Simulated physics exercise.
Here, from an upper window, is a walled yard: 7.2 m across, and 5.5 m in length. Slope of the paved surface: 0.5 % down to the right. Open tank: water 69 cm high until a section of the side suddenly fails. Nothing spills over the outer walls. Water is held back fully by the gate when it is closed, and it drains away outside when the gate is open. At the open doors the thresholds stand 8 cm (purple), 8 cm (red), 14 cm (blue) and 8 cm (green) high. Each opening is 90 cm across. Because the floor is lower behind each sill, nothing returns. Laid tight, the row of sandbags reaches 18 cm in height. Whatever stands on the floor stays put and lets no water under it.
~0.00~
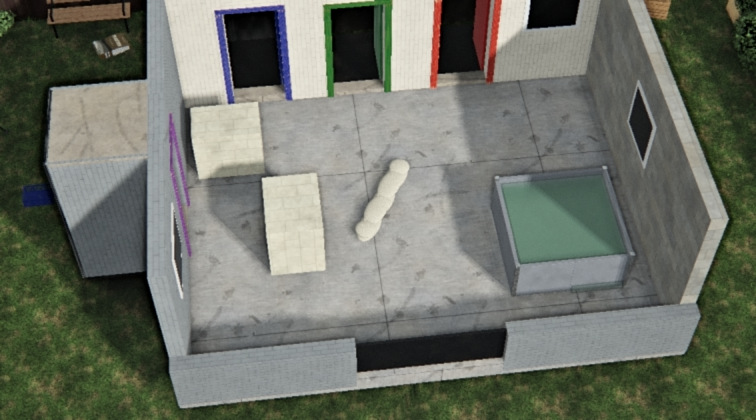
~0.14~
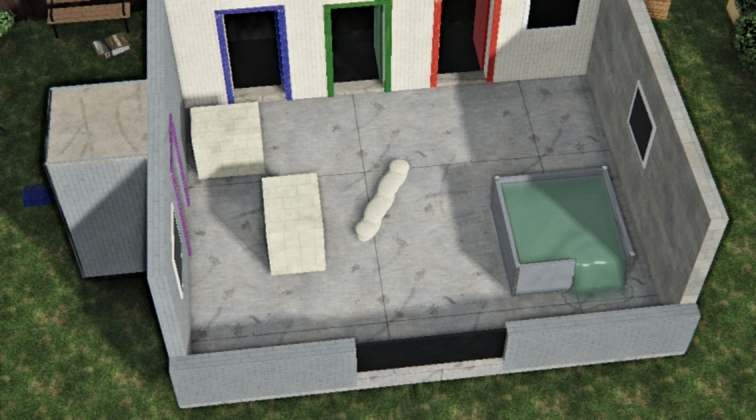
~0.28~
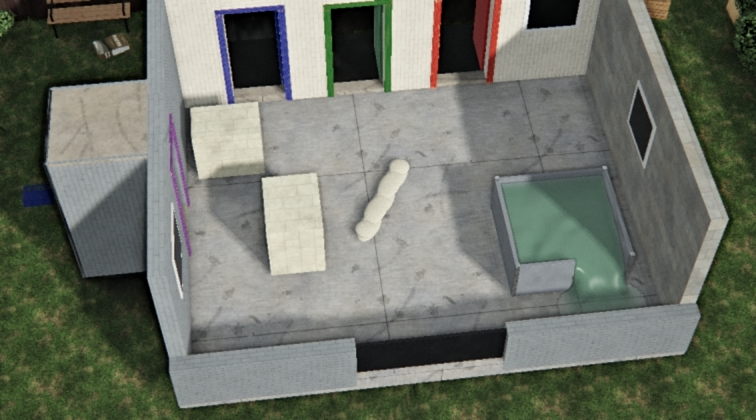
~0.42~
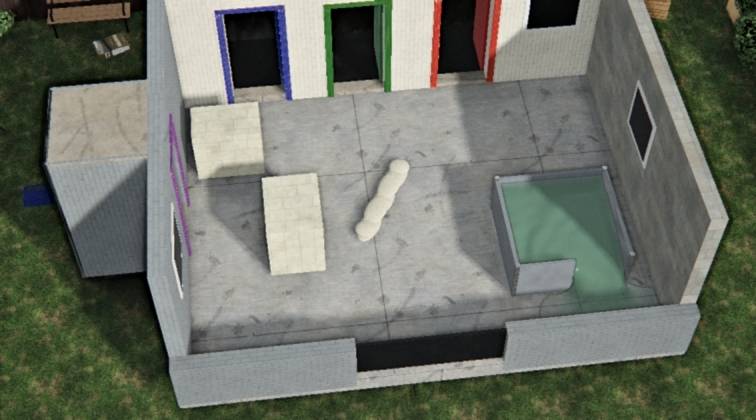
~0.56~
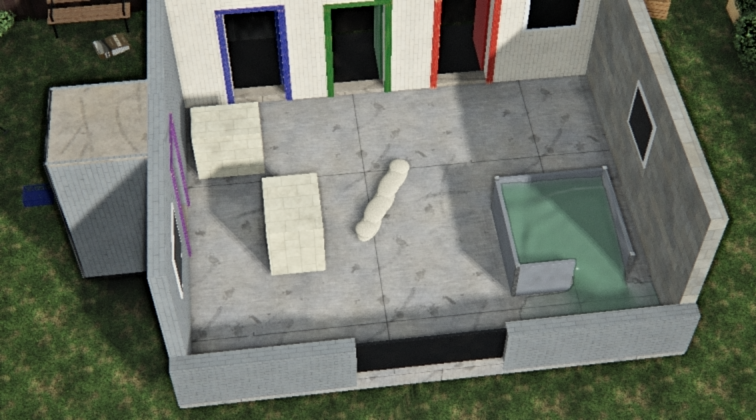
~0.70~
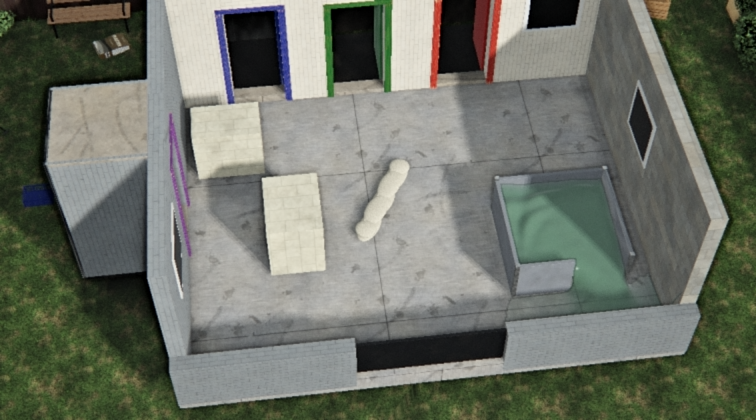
The footage shows a walled yard with pale blocks, a lumpy white row and blue, green and red doorways, where water pours from a gap in the tank at right and spreads over the paving as its level drops.
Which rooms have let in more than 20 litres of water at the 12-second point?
My prediction: Purple door: Within the allowance; red door: Within the allowance; blue door: Within the allowance; green door: Within the allowance.
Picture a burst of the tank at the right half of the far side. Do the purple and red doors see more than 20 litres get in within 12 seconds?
With respect to that limit, purple ends up inside it, red ends up outside it.
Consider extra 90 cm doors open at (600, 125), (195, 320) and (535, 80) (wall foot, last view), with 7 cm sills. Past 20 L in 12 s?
The first one doesn't reach it, the second one exceeds it, and the third one exceeds it.
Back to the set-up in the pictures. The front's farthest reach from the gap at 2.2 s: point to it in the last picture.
I'd mark it close to (304, 369).
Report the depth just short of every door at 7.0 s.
You'd see purple at 5 cm, red at 5 cm, blue at 4 cm and green at 3 cm.
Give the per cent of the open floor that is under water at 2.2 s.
I'd say around 25 % is wet.
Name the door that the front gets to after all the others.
Looks like the blue door.
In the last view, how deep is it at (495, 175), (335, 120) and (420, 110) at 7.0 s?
I'd read it as roughly 3, 4 and 3 cm, in that order.
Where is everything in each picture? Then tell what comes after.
The first frame shows still water, 69 cm deep, in the open tank at (562, 219).
In the second frame, water pours out at (597, 275) and has run 0.5 m, to (627, 295); typically 9 cm deep outside, 69 cm at the open tank's back.
In the third frame, the front is at a hidden place, 0.8 m from the gap at (597, 276); 0.8 m2 of floor is under water; 69 cm left at the back of the open tank.
In the fourth frame, the front is at a hidden place, 1.2 m from the gap at (597, 277); 1.5 m2 of floor is under water; 68 cm left at the back of the open tank.
In the fifth frame, water pours out at (597, 277) and has run 1.5 m, to a hidden place; typically 12 cm deep outside, 60 cm at the open tank's back.
In the sixth frame, the front is at a hidden place, 1.7 m from the gap at (597, 277); 1.8 m2 of floor is under water; 57 cm left at the back of the open tank.
After 1.4 s water covers 10 % of the floor and is deepest (57 cm) near (659, 332); purple door not reached, red door not reached, blue door not reached, green door not reached.
After 2.2 s water covers 25 % of the floor and is deepest (42 cm) near (659, 332); purple door not reached, red door not reached, blue door not reached, green door not reached.
After 3.5 s water covers 50 % of the floor and is deepest (30 cm) near (659, 332); purple door not reached, red door 4 cm at the sill, 0 L in, blue door not reached, green door not reached.
After 7.0 s water covers 90 % of the floor and is deepest (14 cm) near (659, 332); purple door 5 cm at the sill, 0 L in, red door 5 cm at the sill, 0 L in, blue door 4 cm at the sill, 0 L in, green door 3 cm at the sill, 0 L in.
After 12.0 s water covers 95 % of the floor and is deepest (9 cm) near (374, 191); purple door 6 cm at the sill, 0 L in, red door 3 cm at the sill, 0 L in, blue door 8 cm at the sill, 0 L in, green door 8 cm at the sill, 0 L in.
